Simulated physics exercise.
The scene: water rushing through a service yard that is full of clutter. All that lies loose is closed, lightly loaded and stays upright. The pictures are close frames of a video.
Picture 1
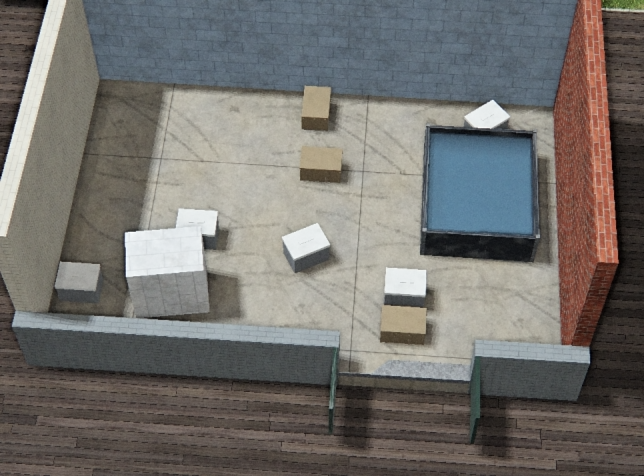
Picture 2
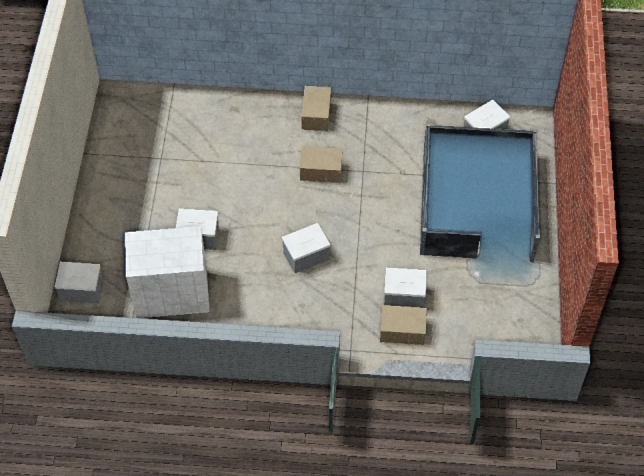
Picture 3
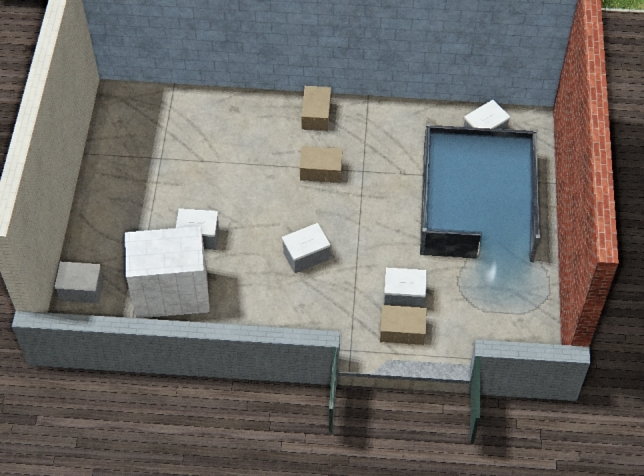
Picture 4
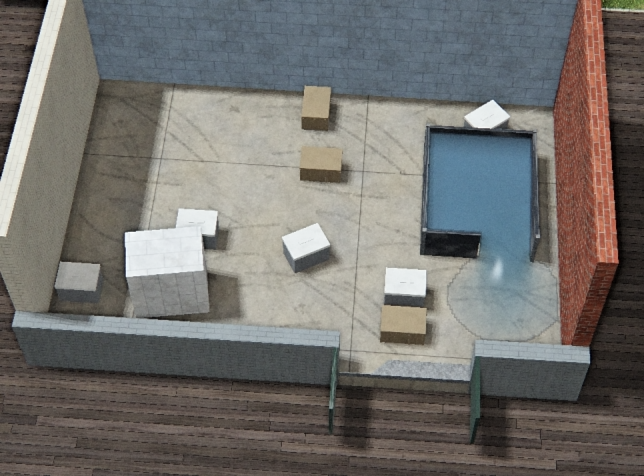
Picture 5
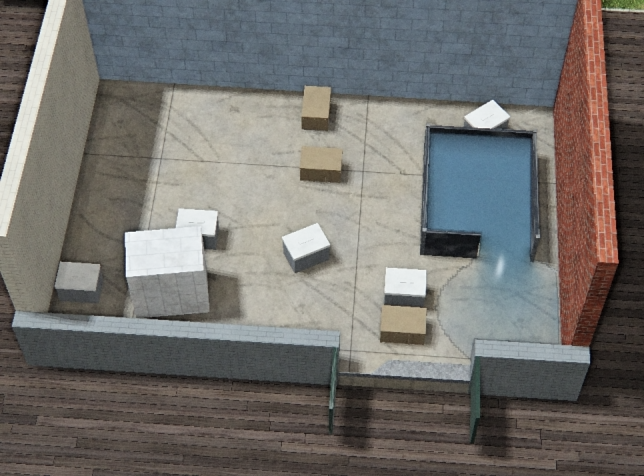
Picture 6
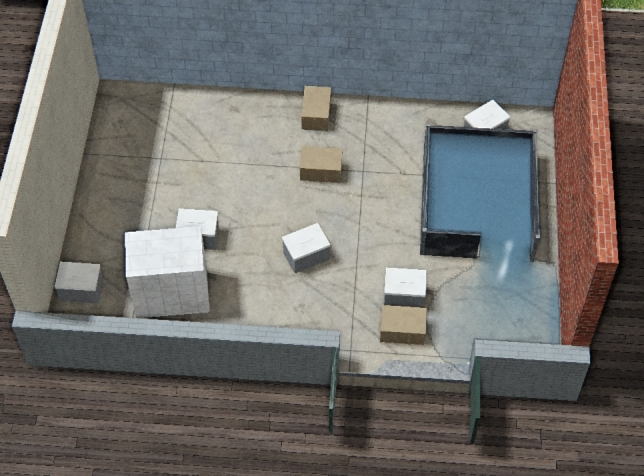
A walled yard held scattered boxes and a dark-sided tank of blue water; part of the tank's front opened, and water poured out and spread across the floor while the boxes stayed still.
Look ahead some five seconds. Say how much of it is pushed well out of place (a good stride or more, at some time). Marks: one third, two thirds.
Share: Not even a third.
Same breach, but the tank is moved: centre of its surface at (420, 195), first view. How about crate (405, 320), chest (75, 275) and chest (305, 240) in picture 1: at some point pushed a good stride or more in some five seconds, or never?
In that order: Shifted that much, less than that, less than that.
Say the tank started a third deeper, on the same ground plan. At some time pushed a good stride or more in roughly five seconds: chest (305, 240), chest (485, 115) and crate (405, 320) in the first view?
In that order: Not that far, no, shifted that much.
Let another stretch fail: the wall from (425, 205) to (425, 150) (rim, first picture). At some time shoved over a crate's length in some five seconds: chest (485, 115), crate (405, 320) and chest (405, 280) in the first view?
As listed: Never so far, less than that, under that.
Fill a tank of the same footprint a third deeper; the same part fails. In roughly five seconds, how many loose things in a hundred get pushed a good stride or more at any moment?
Close to 20 %.
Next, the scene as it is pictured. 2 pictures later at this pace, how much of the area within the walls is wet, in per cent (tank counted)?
Roughly 15 per cent.
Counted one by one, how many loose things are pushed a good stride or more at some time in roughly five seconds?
It comes to 1.
A moment on, 0 of 8 are well off their spots; 0 afloat.
Next, 0 of 8 are well off their spots; 0 afloat.
Later, 1 of 8 are well off their spots; 0 afloat.
In the end, 1 of 8 are well off their spots, and 1 have been at some point; 0 afloat.
